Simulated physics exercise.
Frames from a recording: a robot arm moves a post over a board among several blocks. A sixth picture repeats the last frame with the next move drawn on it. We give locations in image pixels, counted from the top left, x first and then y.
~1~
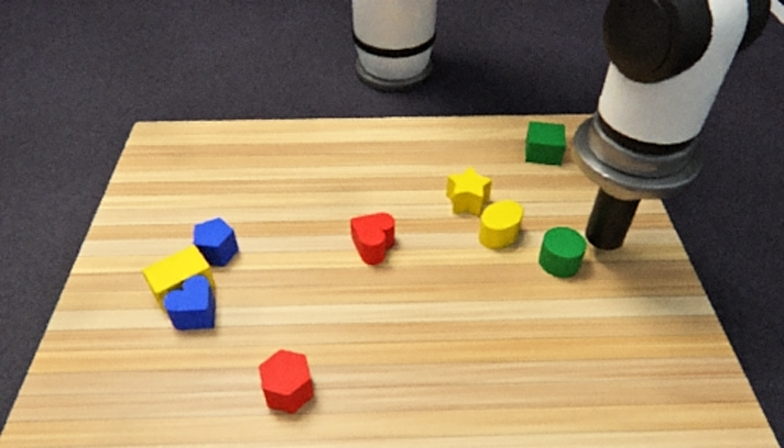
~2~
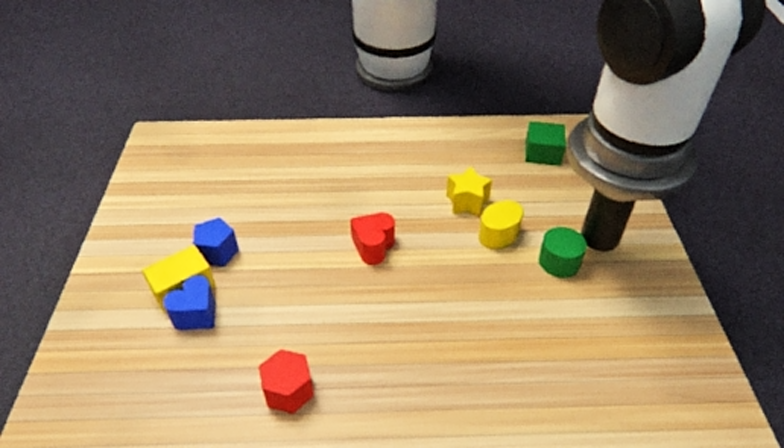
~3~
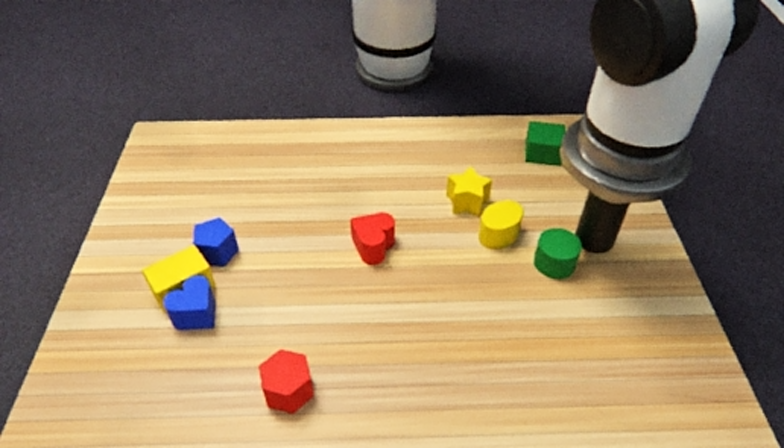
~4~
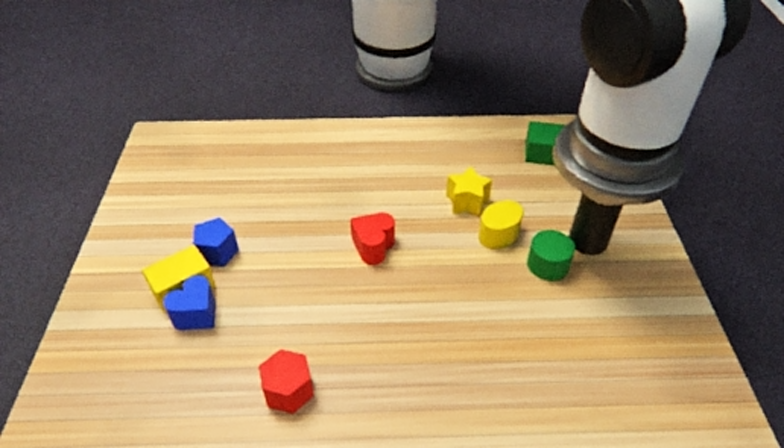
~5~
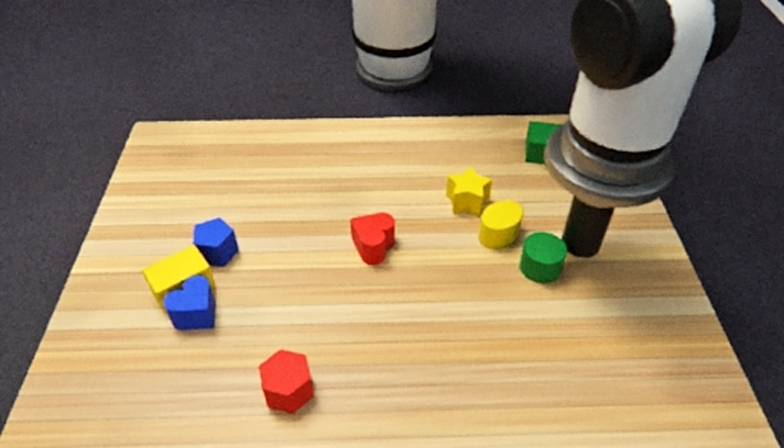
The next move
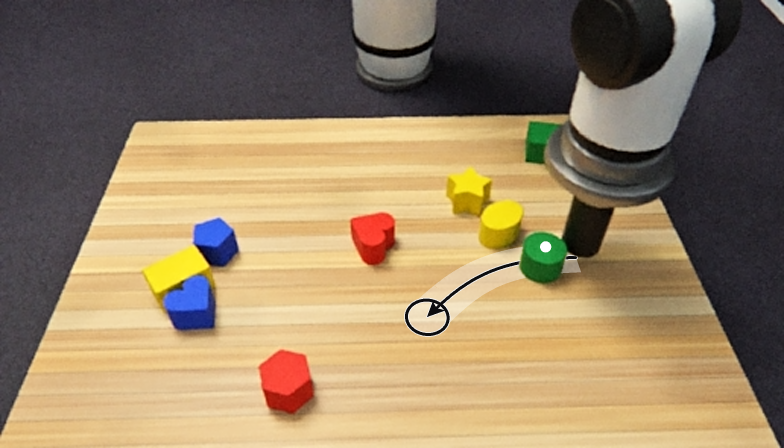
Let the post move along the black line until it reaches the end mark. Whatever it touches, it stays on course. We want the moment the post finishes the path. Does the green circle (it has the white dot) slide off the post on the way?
Short answer: No.
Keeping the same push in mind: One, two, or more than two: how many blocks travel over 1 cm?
I expect just one block to be moved by more than 1 cm.
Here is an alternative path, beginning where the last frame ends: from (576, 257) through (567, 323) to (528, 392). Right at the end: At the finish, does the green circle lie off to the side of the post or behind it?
Yes, that is how it ends up.
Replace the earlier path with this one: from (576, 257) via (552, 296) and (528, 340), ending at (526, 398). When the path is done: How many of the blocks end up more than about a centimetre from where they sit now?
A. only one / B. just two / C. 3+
I'll go with A - only one.
The drawn path runs from (576, 257) via (519, 263) and (469, 282), ending at (427, 317); the dot is on the green circle.
On the path given first. One third of the way, post (522, 249); green circle (493, 262).
Two thirds of the way, post (471, 269); green circle (446, 289).
At the end, post (428, 303); yellow elliptical block not moved; green circle (407, 330).
